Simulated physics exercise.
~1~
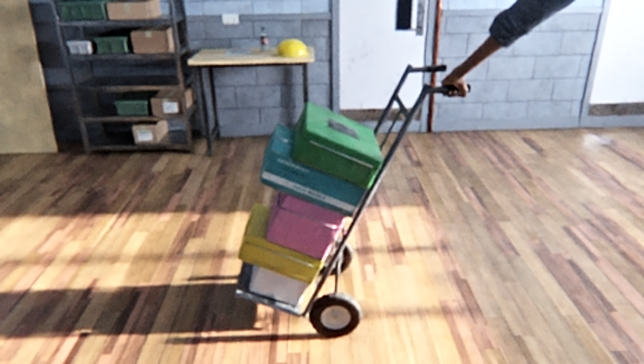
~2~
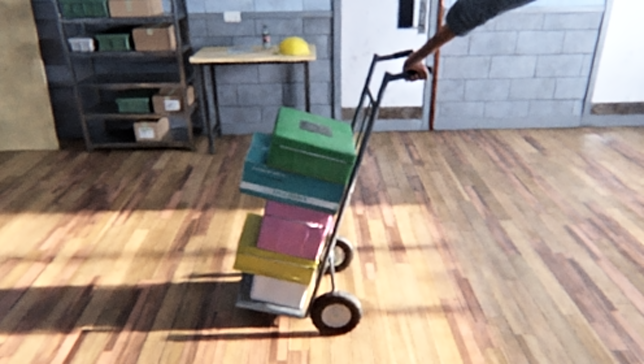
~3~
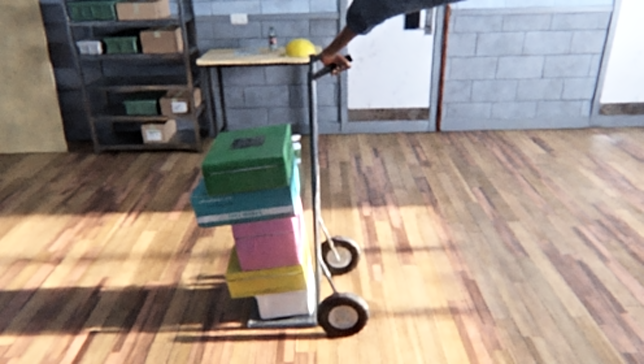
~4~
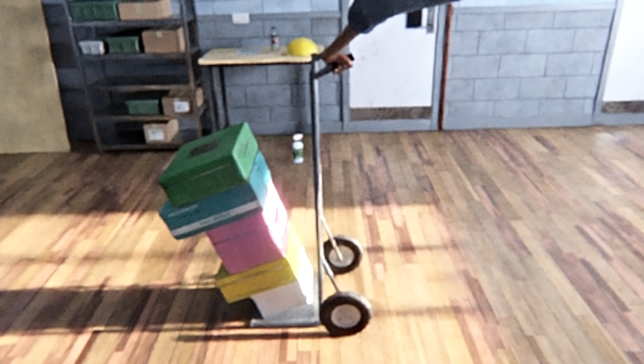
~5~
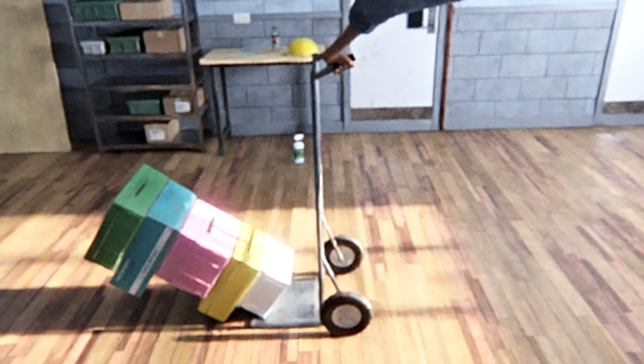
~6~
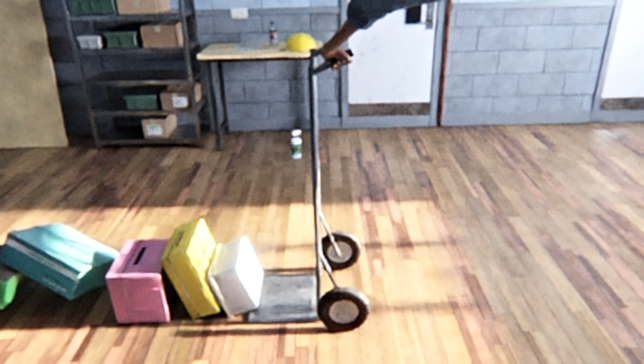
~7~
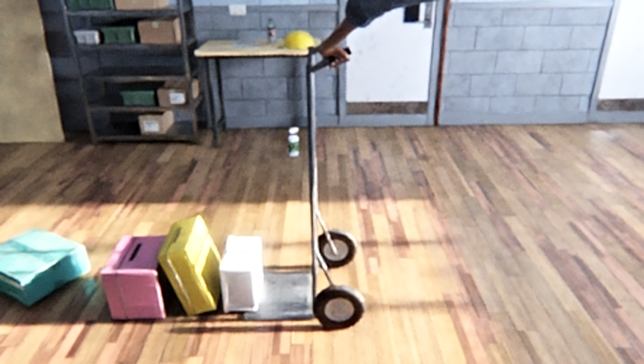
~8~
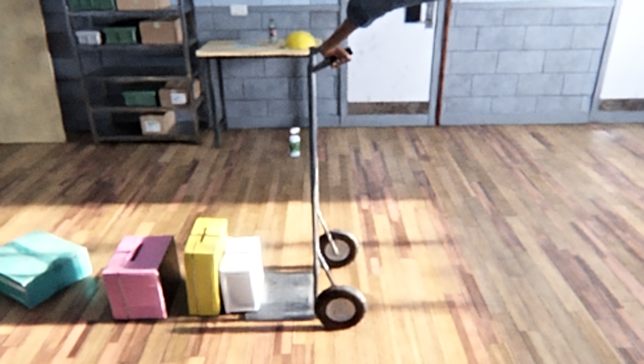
A two-wheeled hand truck, gripped by an arm at upper right, leans back with five loose boxes stacked on its plate, seen side-on by a slightly swaying camera in a wood-floored room with shelves, a table and a yellow hard hat behind. The stack runs green, turquoise, pink, yellow and white from top to bottom. The hand pushes the handle left until the truck stands upright and stops. The whole stack keeps tipping left and topples to the floor. The green box leaves view at left, while the turquoise, pink, yellow and white ones settle in a row beside the upright truck.
